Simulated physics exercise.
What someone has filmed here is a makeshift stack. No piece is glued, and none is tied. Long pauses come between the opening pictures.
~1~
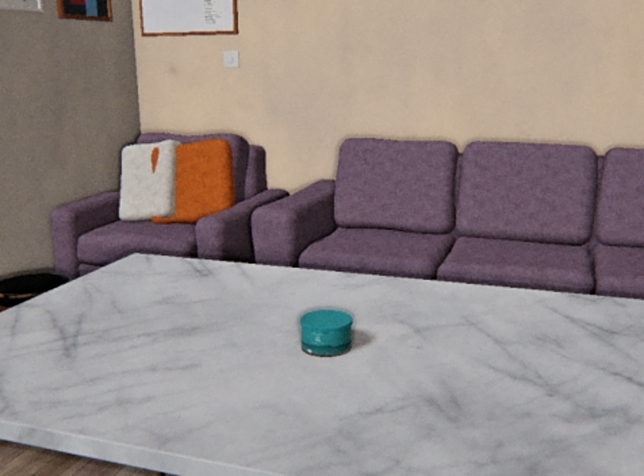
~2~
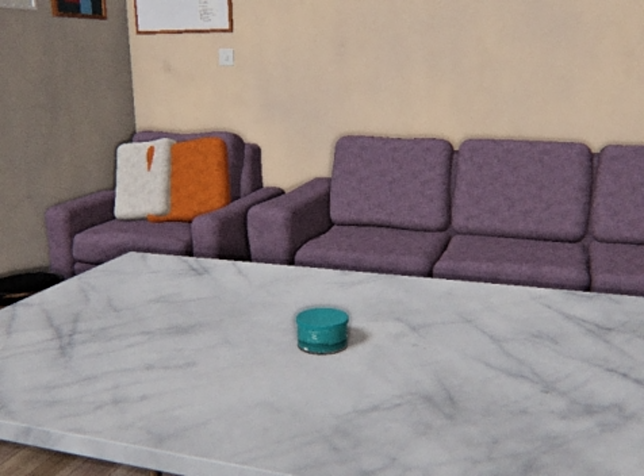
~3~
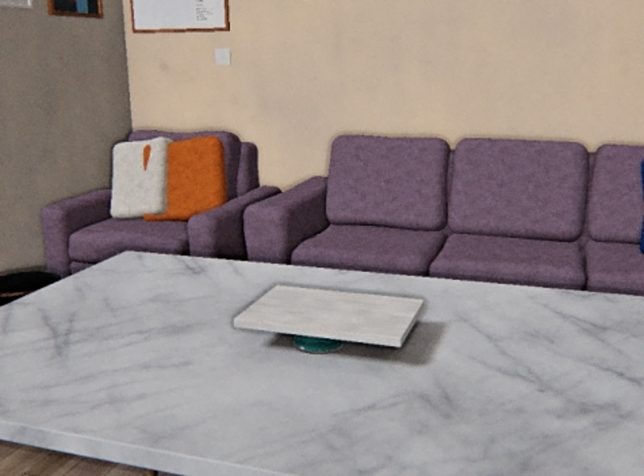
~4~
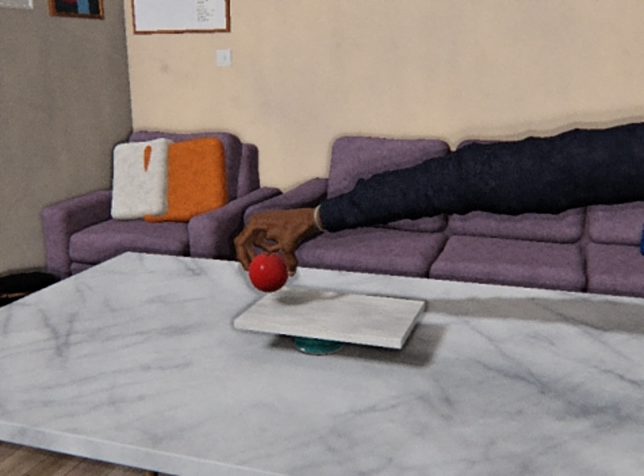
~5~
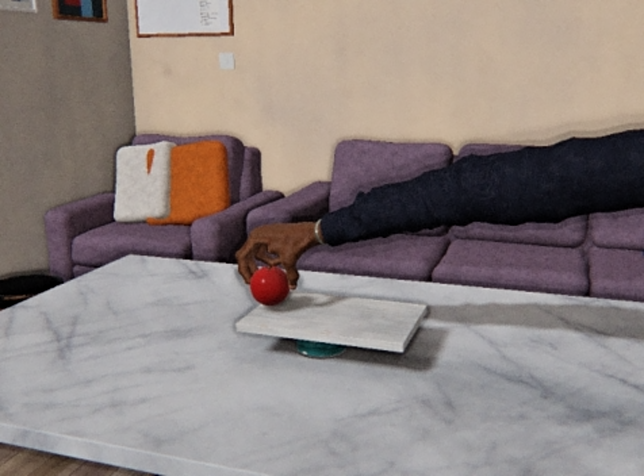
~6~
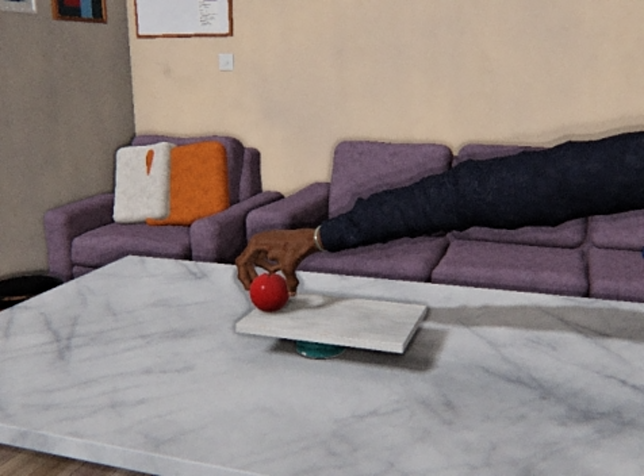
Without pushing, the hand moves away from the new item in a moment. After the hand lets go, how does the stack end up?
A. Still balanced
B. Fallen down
The answer is A.
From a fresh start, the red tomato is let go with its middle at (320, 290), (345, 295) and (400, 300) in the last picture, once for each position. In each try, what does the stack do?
First time it stays put, second time it stays put, third time it falls over.
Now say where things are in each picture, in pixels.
In the first picture, the last thing is not in view yet; turquoise tub (326, 333).
In the second picture, the last thing is not in view yet; turquoise tub (323, 331).
In the third picture, the last thing is not in view yet.
The fourth picture shows coming down; red tomato (269, 272).
The fifth picture shows coming down; red tomato (270, 286).
The sixth picture shows set down, still held; red tomato (270, 292).
Then, 0.30 s later than the last frame, all is still.
Then, 0.70 s later than the last frame, red tomato resting near (270, 293).
When it is over, all 3 as before. End places, in pixels of the last picture, red tomato near (270, 293). The stack keeps its balance.
